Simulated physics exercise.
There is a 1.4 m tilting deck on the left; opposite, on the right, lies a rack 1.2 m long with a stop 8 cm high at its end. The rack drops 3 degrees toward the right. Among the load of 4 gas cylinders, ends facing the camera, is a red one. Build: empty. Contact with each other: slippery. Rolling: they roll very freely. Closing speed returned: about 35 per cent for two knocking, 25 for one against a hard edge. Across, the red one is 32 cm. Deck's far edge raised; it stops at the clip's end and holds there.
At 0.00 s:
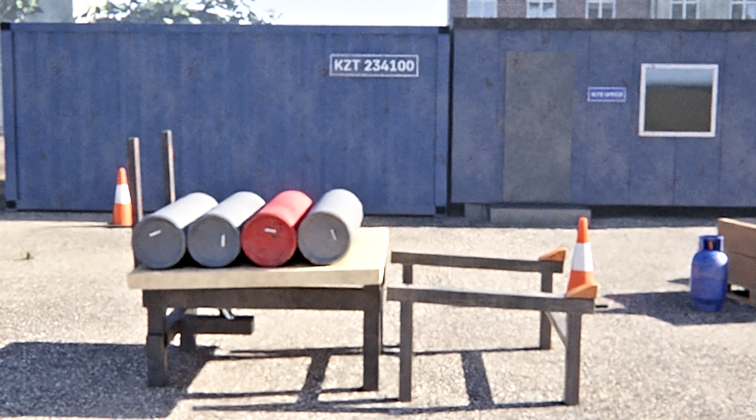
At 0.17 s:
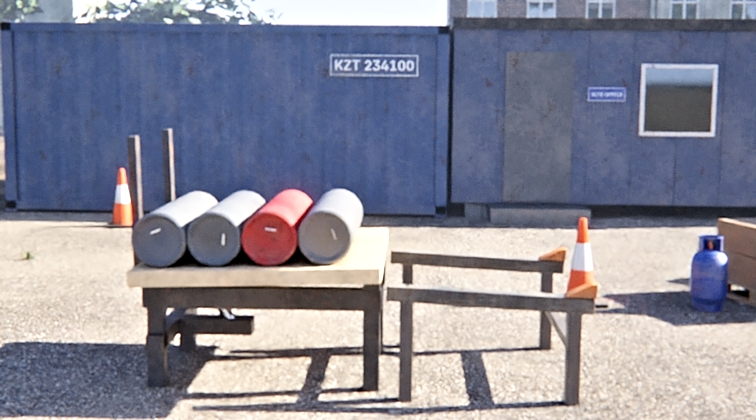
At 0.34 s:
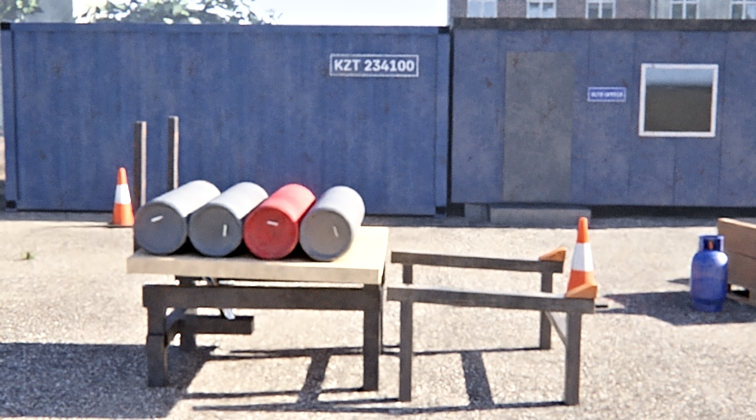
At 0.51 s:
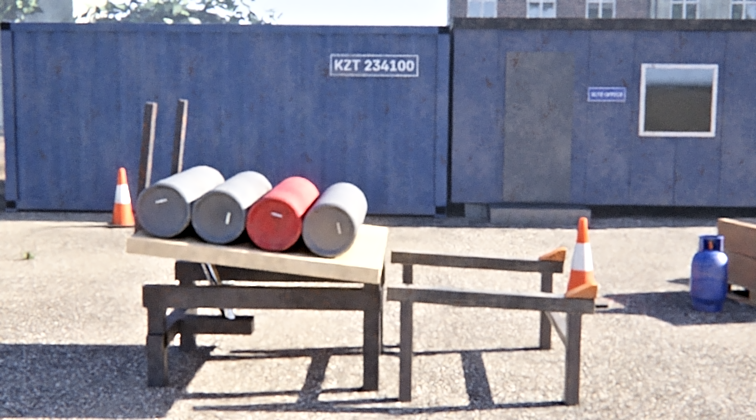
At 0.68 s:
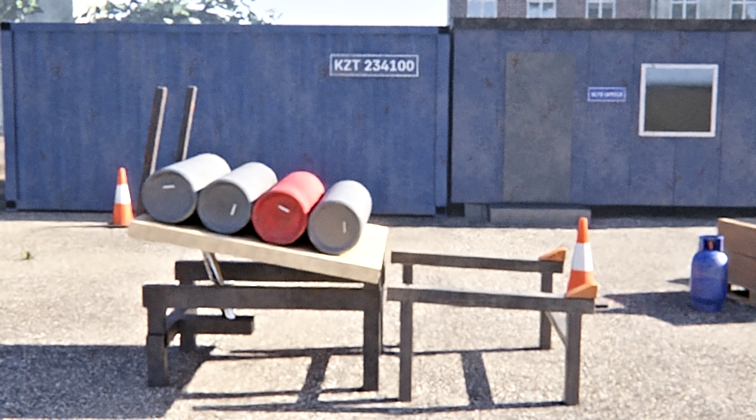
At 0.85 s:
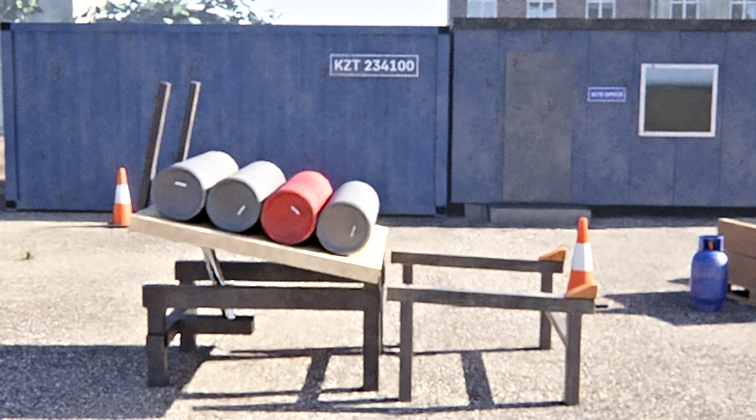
Four cylinders, one red, shift slightly right as the deck beneath them tilts toward the rack.
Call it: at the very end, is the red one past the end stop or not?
Yes, it is past the end stop.
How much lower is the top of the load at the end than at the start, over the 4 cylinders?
The top drops by around 15 cm.
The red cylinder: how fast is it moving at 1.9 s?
The speed is close to 1.0 m/s.
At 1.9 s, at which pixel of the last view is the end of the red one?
(434, 261), roughly.
After 1.9 s, red is on the rack, 95 cm from the rack's far end, rolling right; 0 past the stop so far.
After 3.1 s, red is over the stop and falling; 2 past the stop so far.
At rest (7.2 s), red is beyond the stop, on the ground; 2 past the stop so far.
